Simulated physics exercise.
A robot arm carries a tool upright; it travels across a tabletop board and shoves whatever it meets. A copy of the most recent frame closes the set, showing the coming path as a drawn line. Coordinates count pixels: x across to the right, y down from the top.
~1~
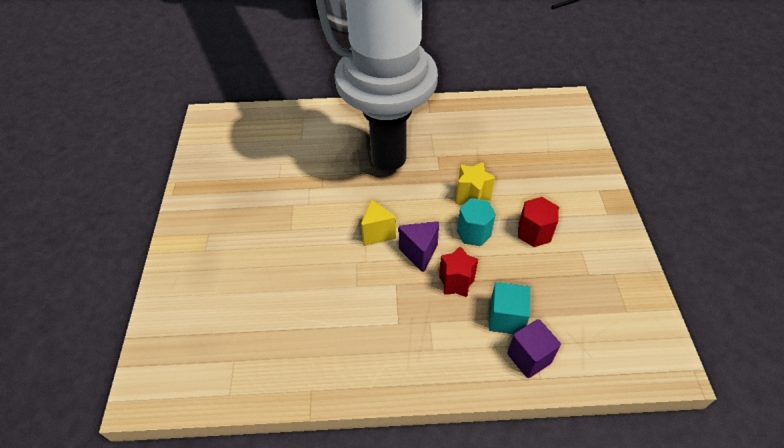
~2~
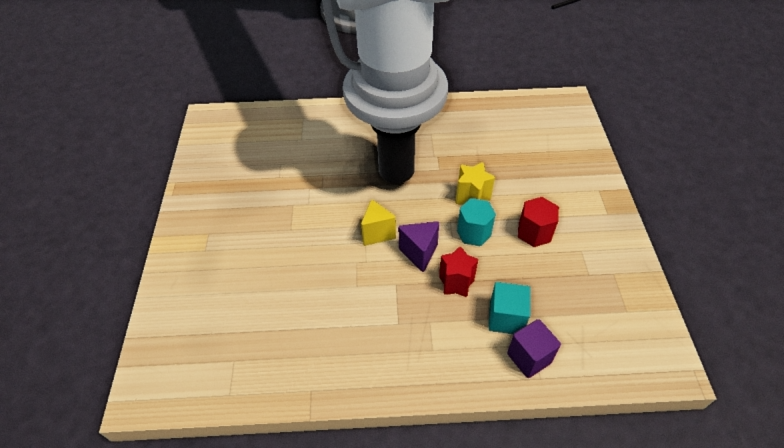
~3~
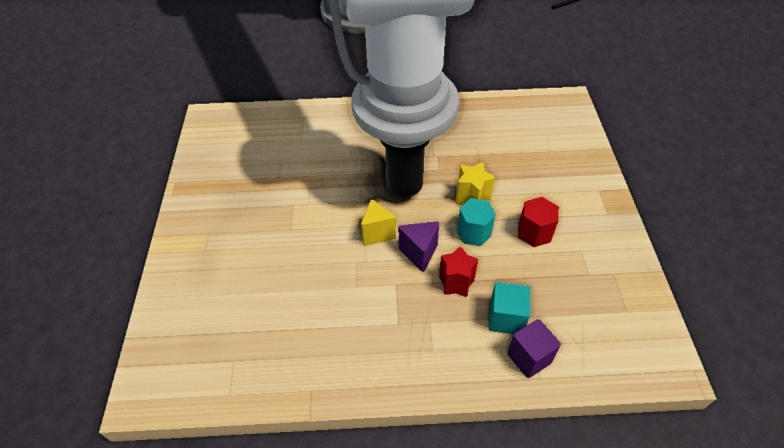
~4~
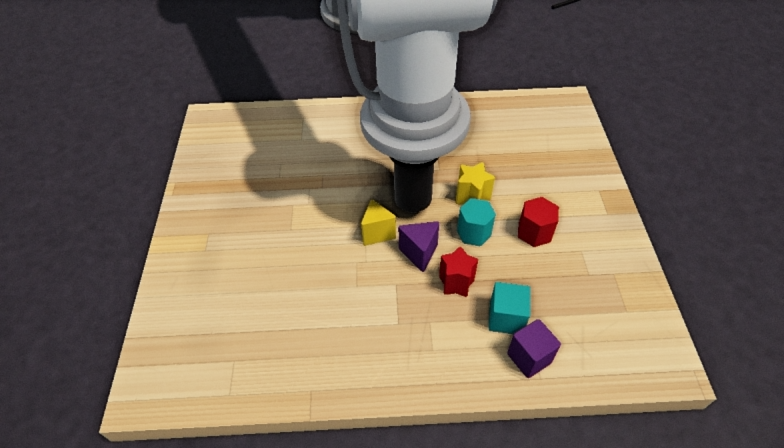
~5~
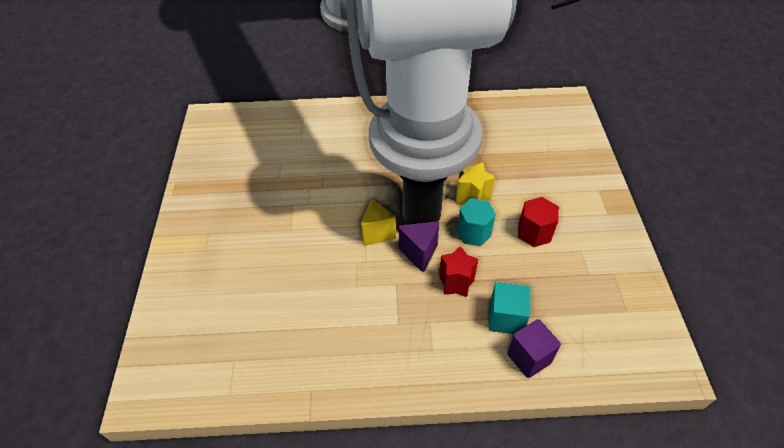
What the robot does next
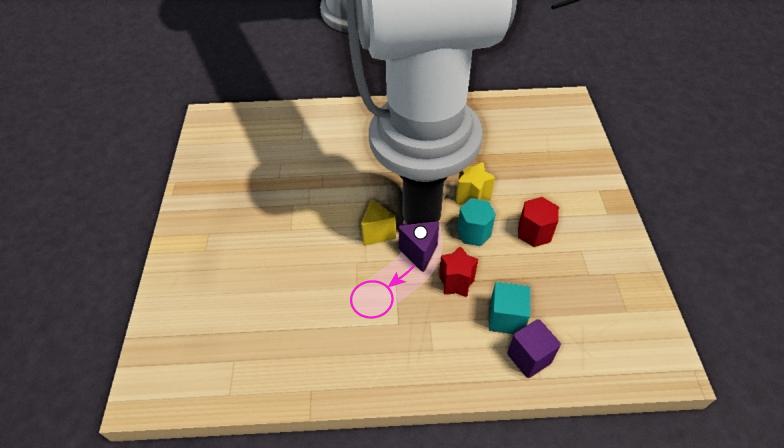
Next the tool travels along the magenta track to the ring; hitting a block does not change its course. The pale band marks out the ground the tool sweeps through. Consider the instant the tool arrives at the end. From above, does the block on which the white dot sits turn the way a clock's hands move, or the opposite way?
The answer is counter-clockwise.
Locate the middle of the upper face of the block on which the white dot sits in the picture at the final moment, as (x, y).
For the centre of its top, I'd go with (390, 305).
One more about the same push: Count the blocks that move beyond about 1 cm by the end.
Going by the path, one of them shifts by more than about 1 cm.
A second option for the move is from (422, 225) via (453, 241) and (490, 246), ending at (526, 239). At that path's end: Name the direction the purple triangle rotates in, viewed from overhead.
From above, the purple triangle will be seen to turn clockwise.
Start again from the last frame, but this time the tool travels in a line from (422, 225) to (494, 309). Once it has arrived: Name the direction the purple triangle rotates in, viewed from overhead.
Verdict: Clockwise.
The drawn path runs from (422, 225) through (421, 253) and (401, 278) to (372, 299); the dot is on the purple triangle.
What follows on the original path. One third of the way, tool at (421, 244); purple triangle at (415, 260), turned 20° clockwise.
Two thirds of the way, tool at (400, 268); purple triangle at (399, 289).
At the end, tool at (371, 289); purple triangle at (390, 305), turned 30° anticlockwise; red star-shaped block not moved.
